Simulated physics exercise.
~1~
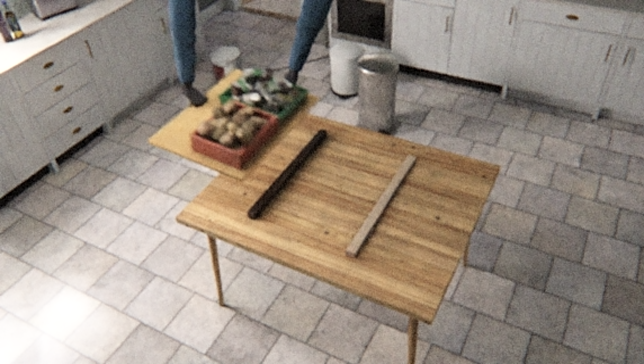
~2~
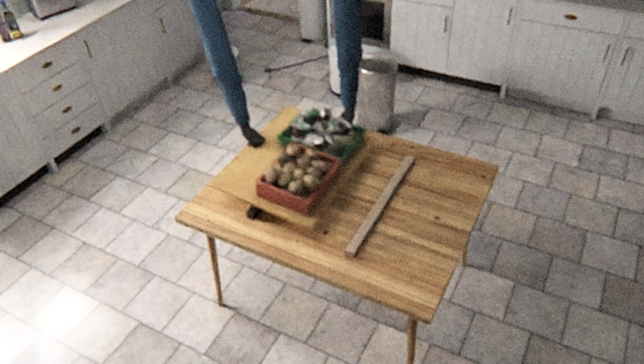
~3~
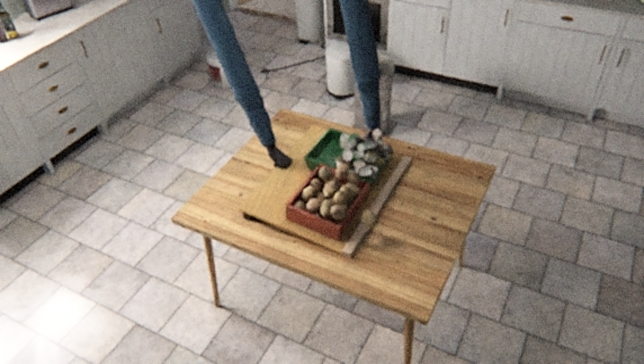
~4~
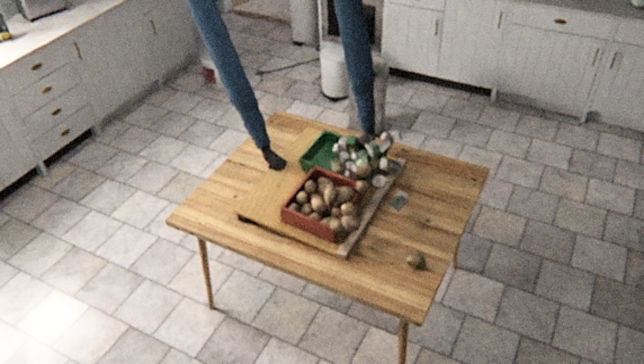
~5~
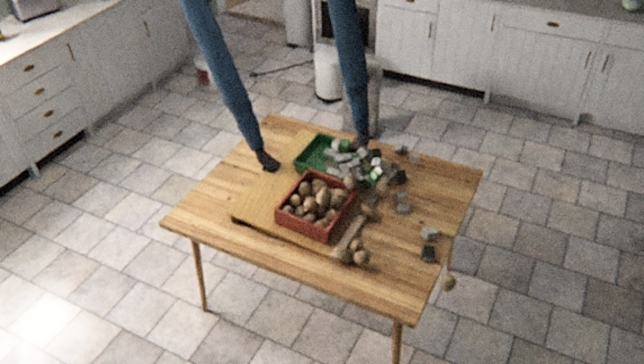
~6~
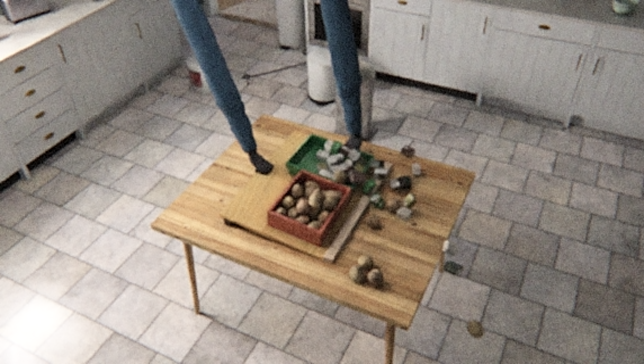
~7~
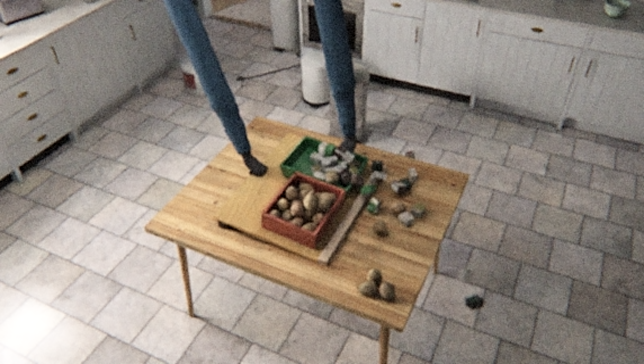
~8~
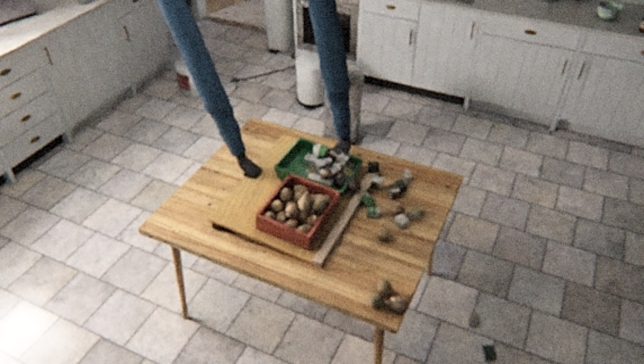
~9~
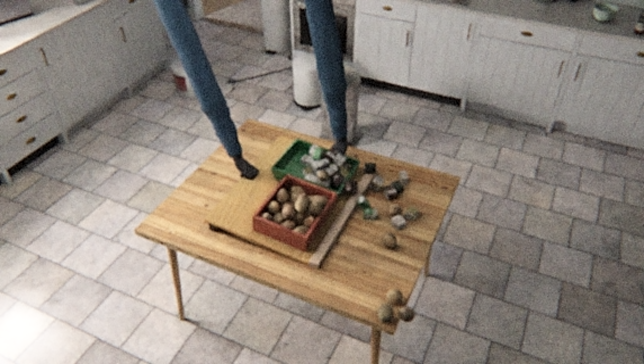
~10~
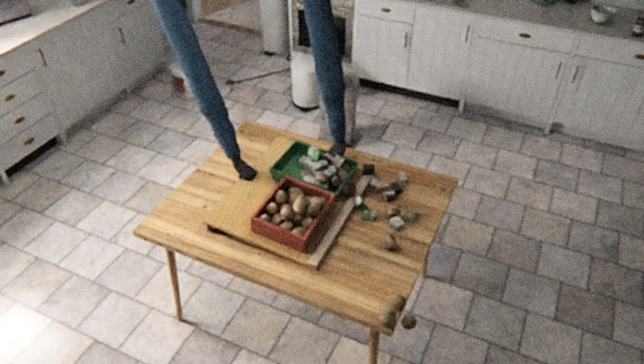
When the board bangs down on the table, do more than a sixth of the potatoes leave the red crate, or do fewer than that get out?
More than a sixth of the potatoes leave the red crate. They tumble out across the table and some go over its edge, though most stay in the crate.
